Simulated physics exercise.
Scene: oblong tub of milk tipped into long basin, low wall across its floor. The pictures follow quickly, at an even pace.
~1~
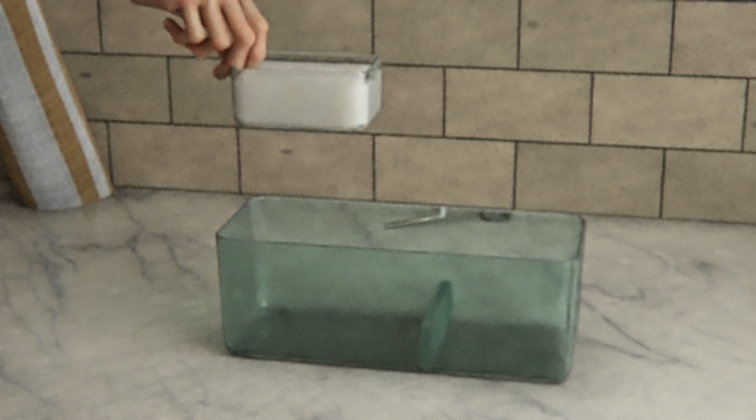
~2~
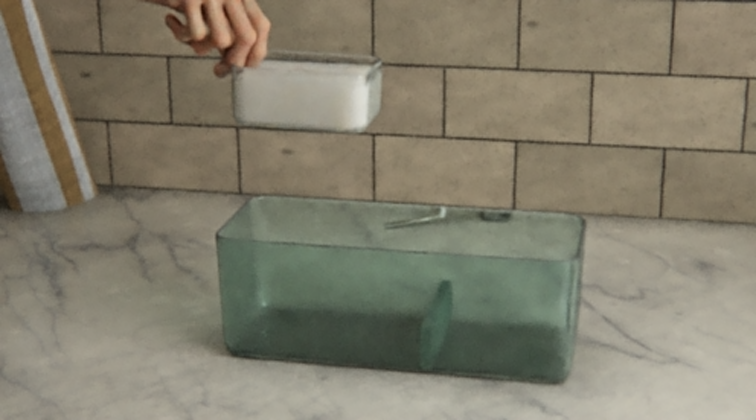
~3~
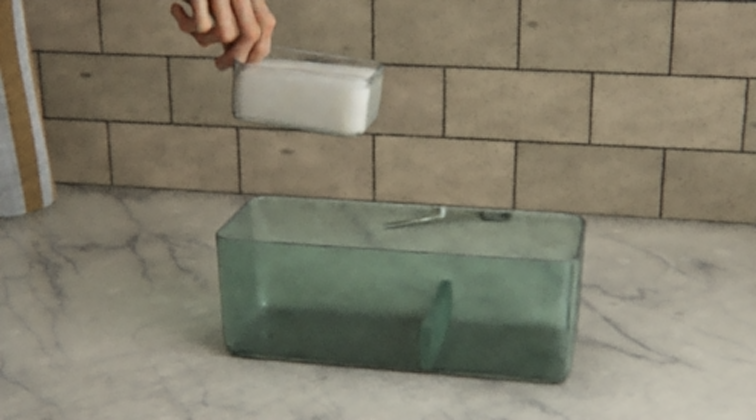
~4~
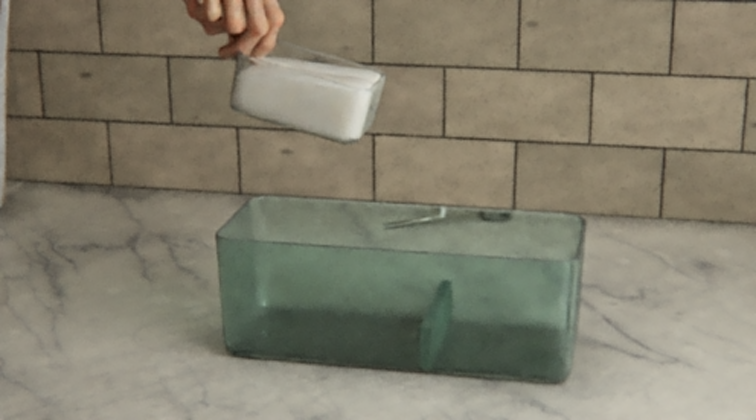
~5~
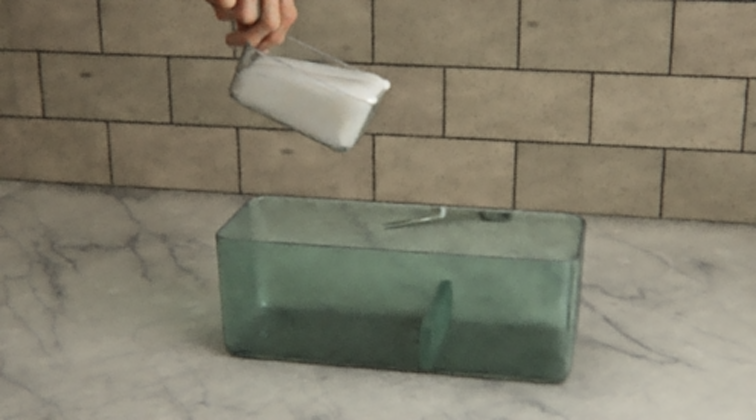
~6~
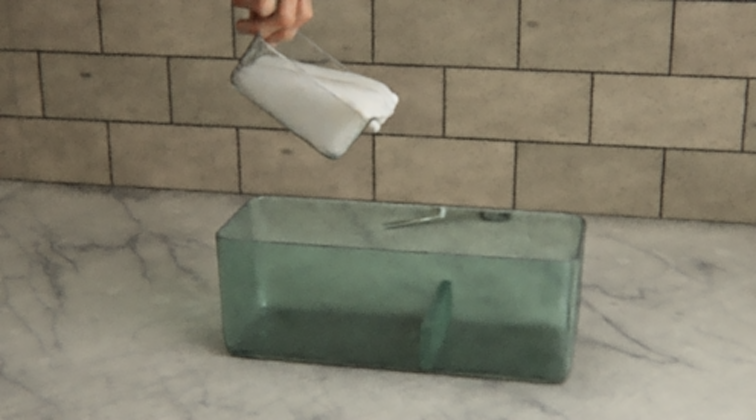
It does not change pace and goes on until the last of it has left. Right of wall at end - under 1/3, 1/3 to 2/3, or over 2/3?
Short answer, the right side holds a middle share of a third to two thirds.
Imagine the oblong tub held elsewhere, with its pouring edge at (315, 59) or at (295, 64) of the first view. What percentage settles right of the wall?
It would come to near 5 per cent, and then near 5 per cent.
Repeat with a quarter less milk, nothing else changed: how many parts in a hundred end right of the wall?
Close to 20 per cent, more or less.
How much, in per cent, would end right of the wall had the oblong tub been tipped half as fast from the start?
It comes to 65 per cent or so.
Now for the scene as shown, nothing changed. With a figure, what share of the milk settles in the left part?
Around 55 percent.
A moment on, the oblong tub is tipped right over and 8 per cent is still to pour, 24 is left of the wall and 33 right of it.
Next, the oblong tub is tipped right over and 0 per cent is still to pour, 51 is left of the wall and 45 right of it.
Then the oblong tub is tipped right over and 0 per cent is still to pour, 54 is left of the wall and 43 right of it.
Later the oblong tub is tipped right over and 0 per cent is still to pour, 54 is left of the wall and 43 right of it.
Finally, 54 per cent lies left of the wall, 43 right of it and 2 outside.
